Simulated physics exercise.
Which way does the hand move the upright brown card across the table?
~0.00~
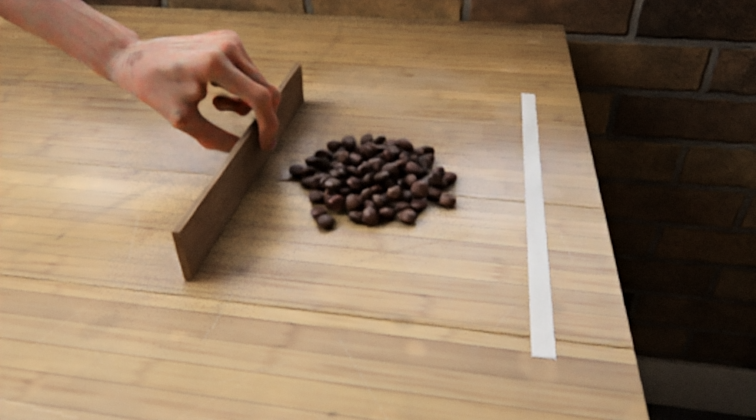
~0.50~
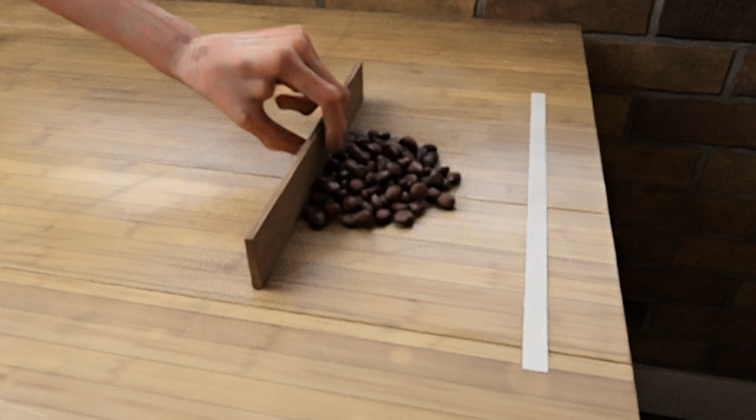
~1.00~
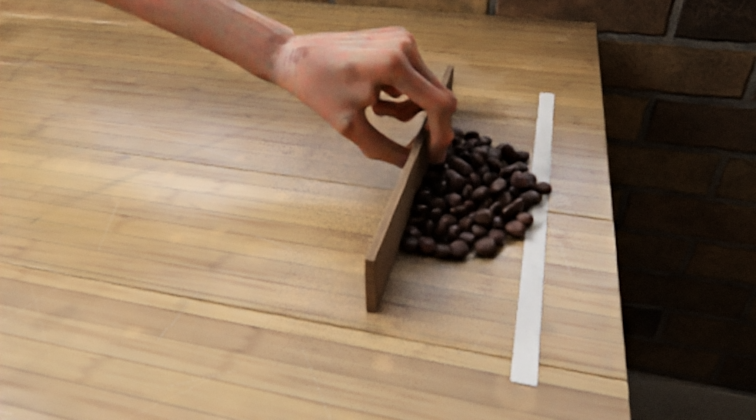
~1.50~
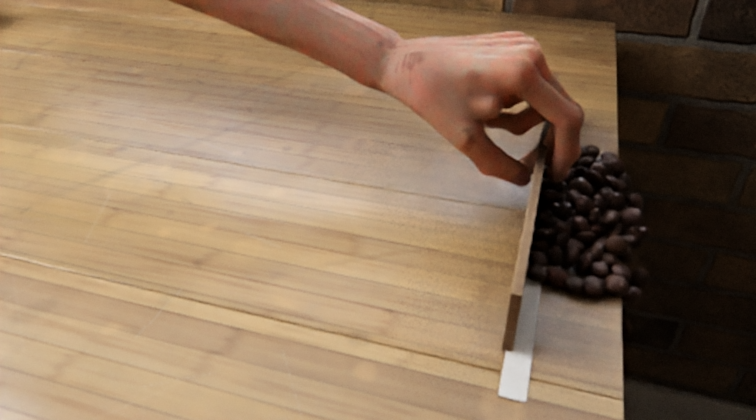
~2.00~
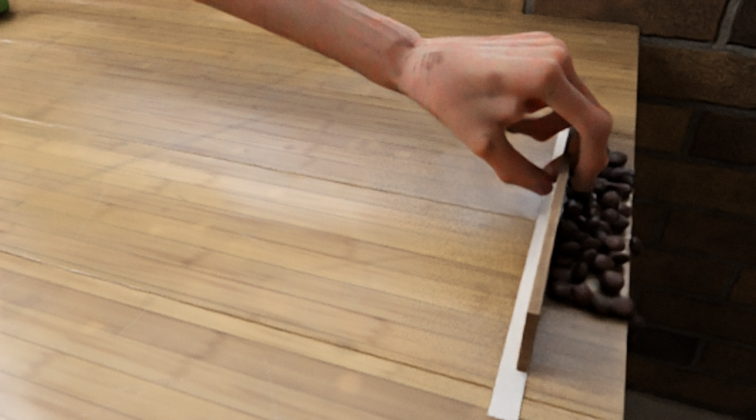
The hand moves the card to the right, pushing the dark heap toward the table's right edge.
